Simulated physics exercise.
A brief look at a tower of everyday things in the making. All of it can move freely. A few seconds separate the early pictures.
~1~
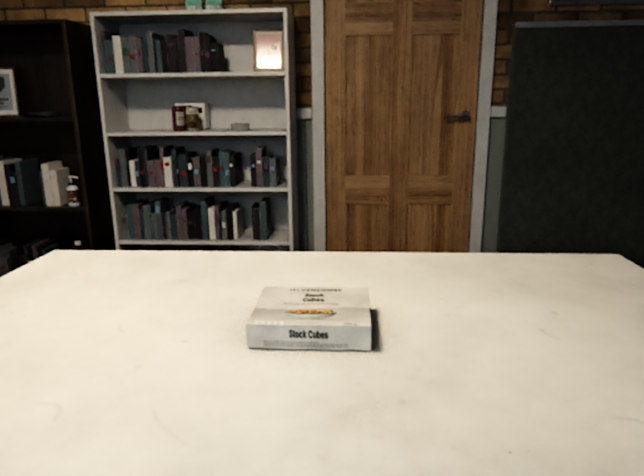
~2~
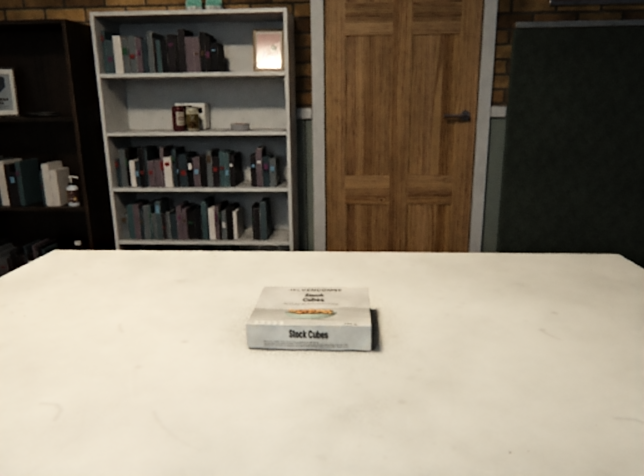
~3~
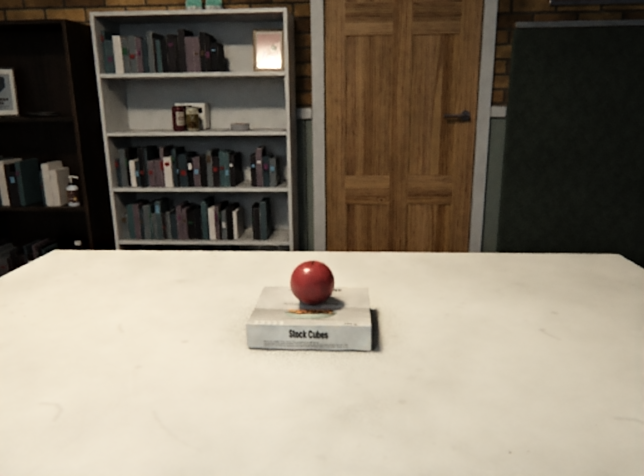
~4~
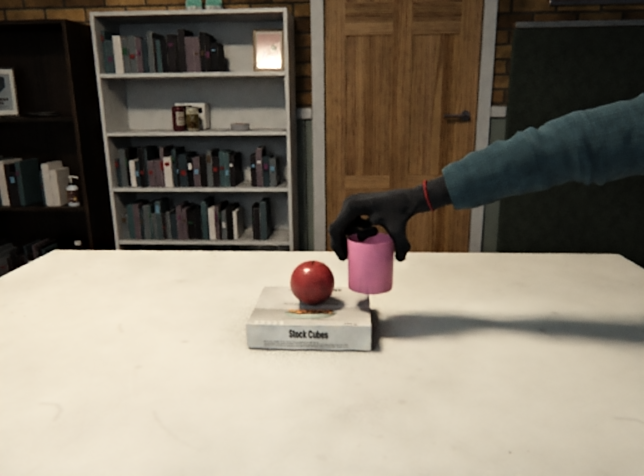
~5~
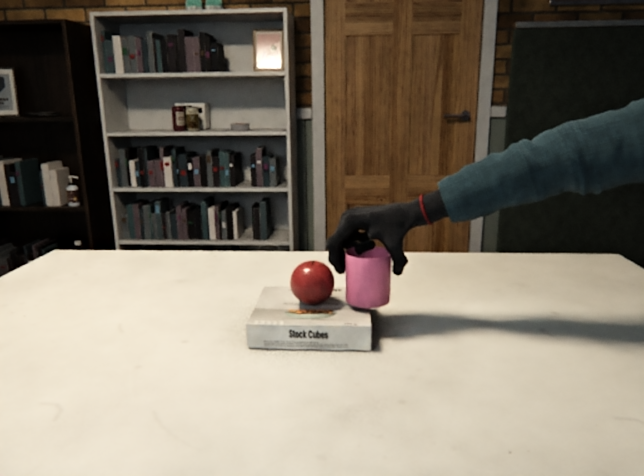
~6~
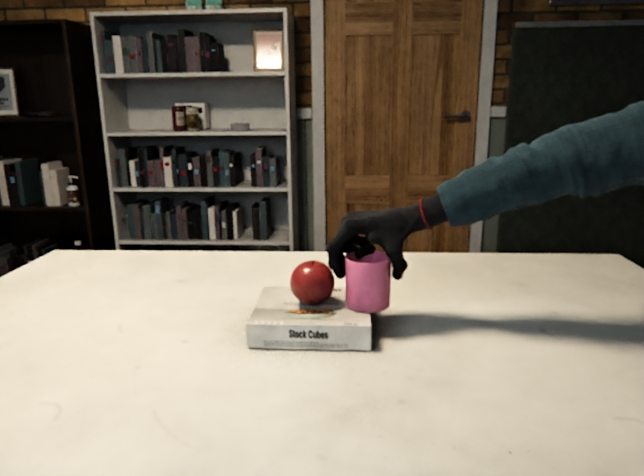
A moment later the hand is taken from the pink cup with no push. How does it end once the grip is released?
It ends with the pile still standing.
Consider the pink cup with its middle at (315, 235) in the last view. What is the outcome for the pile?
The pile then goes over.
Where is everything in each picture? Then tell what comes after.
In the first frame, the last thing is not in view yet; white packet (313, 316).
In the second frame, the last thing is not in view yet; white packet (313, 316).
In the third frame, the last thing is not in view yet; white packet (313, 316).
The fourth frame shows still above its spot; pink cup (371, 263); white packet (313, 316).
The fifth frame shows still above its spot; pink cup (368, 276); white packet (313, 316).
The sixth frame shows in place under the hand; pink cup (368, 281); white packet (313, 316).
Then, 0.30 s on from there, no change.
Then, 0.70 s on from there, pink cup resting near (368, 281).
In the end, all 3 unmoved. At the end, from the last picture's camera, pink cup near (368, 281). The pile keeps its balance.
